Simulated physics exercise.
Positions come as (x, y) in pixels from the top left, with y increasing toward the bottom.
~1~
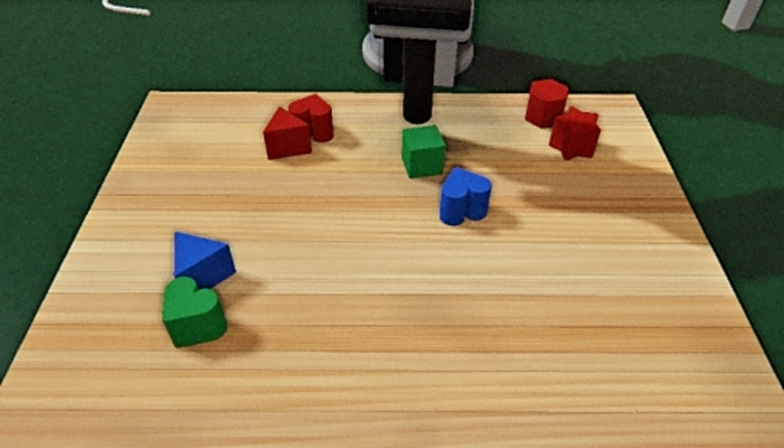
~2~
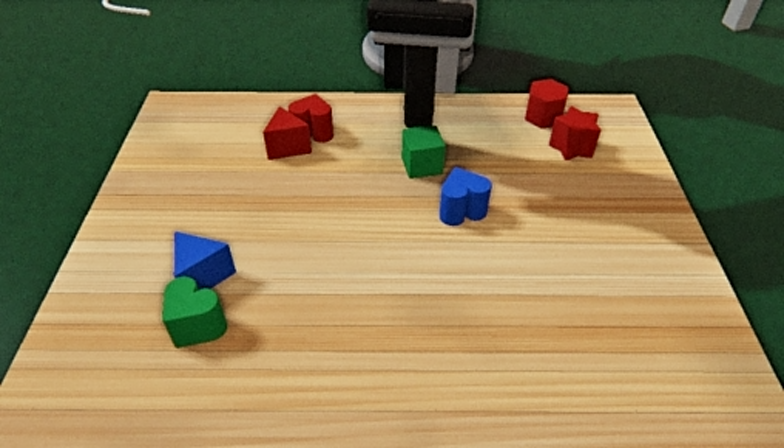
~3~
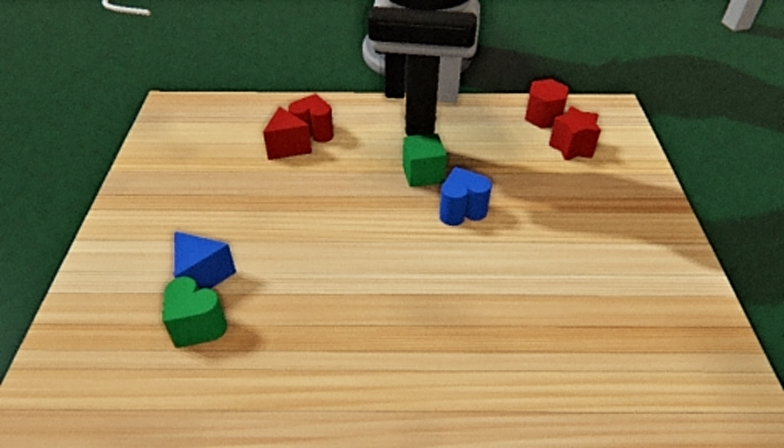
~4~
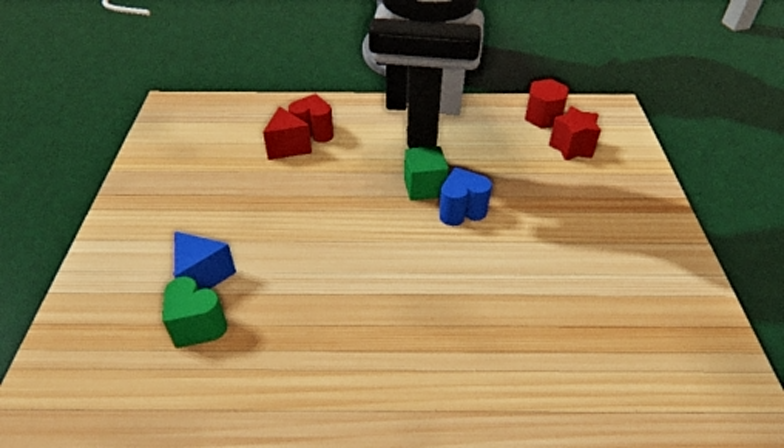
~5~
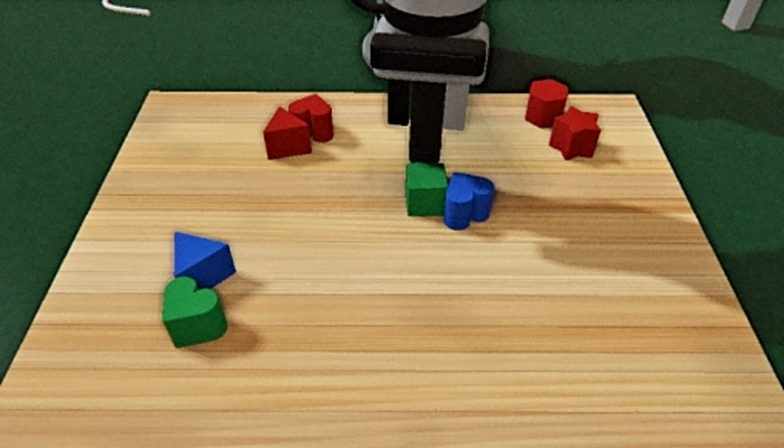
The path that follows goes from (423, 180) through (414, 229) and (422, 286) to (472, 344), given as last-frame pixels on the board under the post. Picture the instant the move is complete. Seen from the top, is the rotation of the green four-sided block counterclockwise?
That would be a no.
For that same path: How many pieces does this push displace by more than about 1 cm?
It moves one block.
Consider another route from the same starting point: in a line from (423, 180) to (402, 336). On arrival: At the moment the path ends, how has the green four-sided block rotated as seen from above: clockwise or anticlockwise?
Its rotation is counterclockwise.
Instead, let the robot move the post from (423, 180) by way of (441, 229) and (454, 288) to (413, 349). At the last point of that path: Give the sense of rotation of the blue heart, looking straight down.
It turns round anticlockwise.
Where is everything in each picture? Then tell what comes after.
Post tip at (417, 117); block tops, green four-sided block at (424, 137); blue heart at (465, 183), in the first frame.
Post at (418, 124); blocks unchanged, in the second frame.
Post at (420, 133); green four-sided block at (425, 145), in the third frame.
Post at (422, 145); green four-sided block at (426, 158), in the fourth frame.
Post at (424, 160); green four-sided block at (427, 174); blue heart at (468, 186), in the fifth frame.
The first path, step by step. One third of the way, post at (415, 209); green four-sided block at (424, 228), turned 15° anticlockwise.
Two thirds of the way, post at (423, 267); green four-sided block at (434, 291), turned 15° anticlockwise.
At the end, post at (476, 325); green four-sided block at (453, 349), turned 45° clockwise; blue heart in place.
